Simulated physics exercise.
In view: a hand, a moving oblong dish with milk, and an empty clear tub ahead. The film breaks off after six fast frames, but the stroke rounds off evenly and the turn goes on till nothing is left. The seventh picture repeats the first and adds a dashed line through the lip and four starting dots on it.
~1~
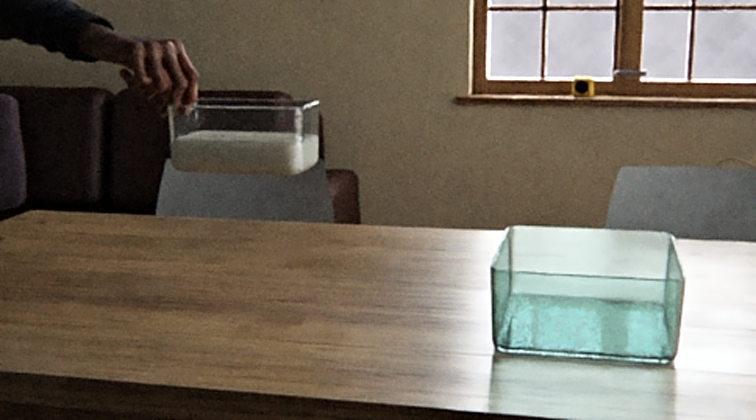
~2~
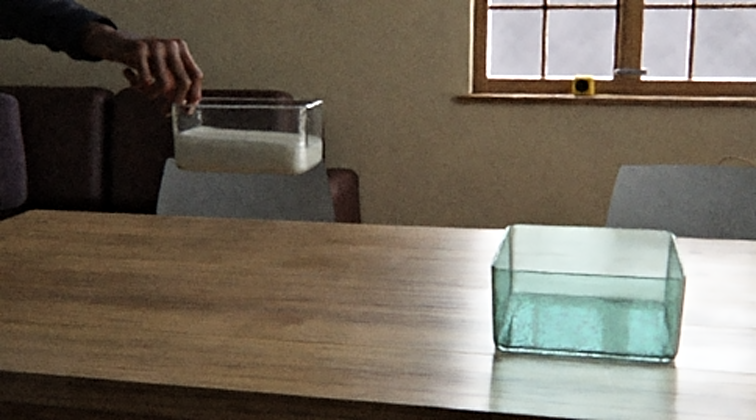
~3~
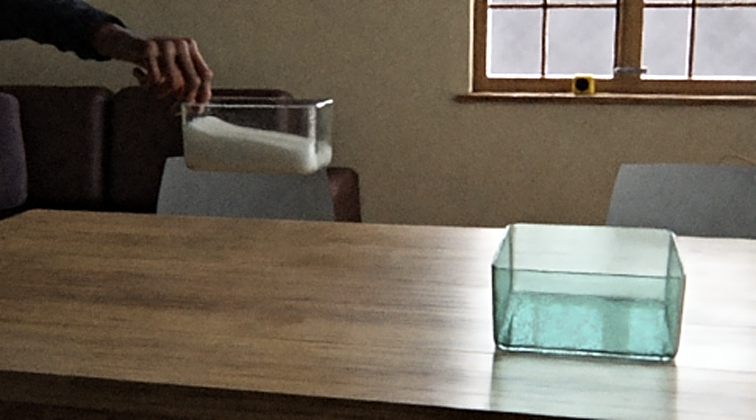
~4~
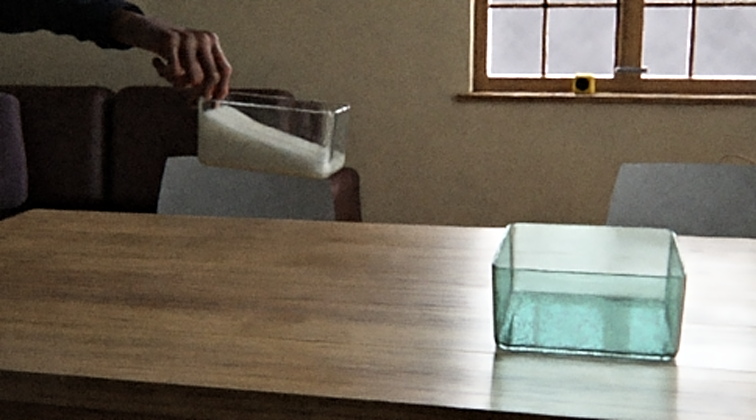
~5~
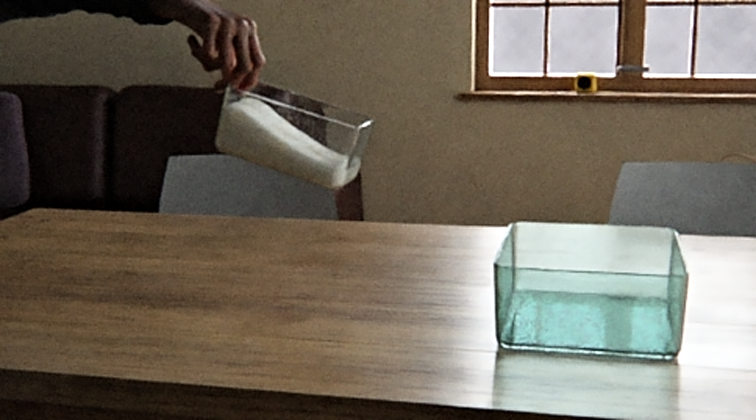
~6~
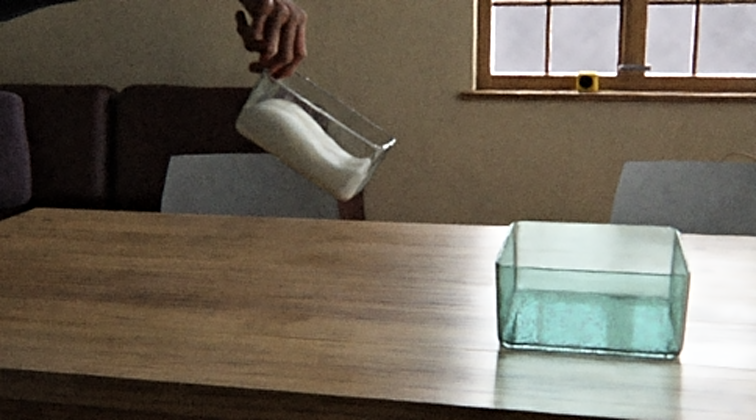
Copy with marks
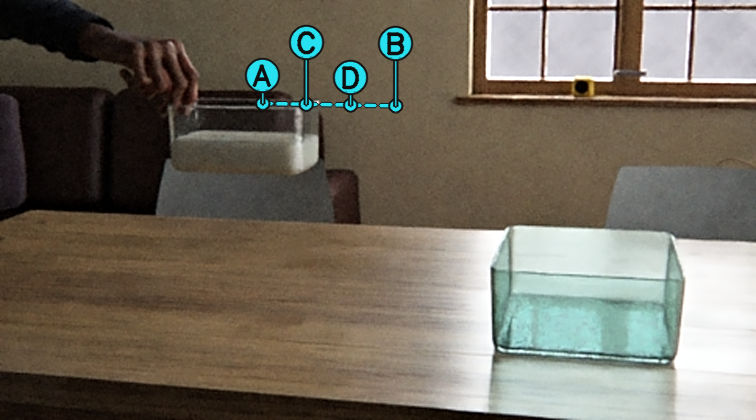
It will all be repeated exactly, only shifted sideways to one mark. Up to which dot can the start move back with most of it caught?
D will do.
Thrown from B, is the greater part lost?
No.
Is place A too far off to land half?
Yes, it does.
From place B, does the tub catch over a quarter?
Yes.
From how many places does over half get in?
Two.
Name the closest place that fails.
Here it is place C.
On the marked copy, A at (262, 103); B at (395, 105); C at (306, 104); D at (350, 105).
With A, about 0 % lands in the tub, 97 % falls short.
With B, about 85 % lands in the tub, 11 % falls short and 3 % goes beside or beyond.
With C, about 31 % lands in the tub, 63 % falls short and 7 % goes beside or beyond.
With D, about 68 % lands in the tub, 20 % falls short and 12 % goes beside or beyond.
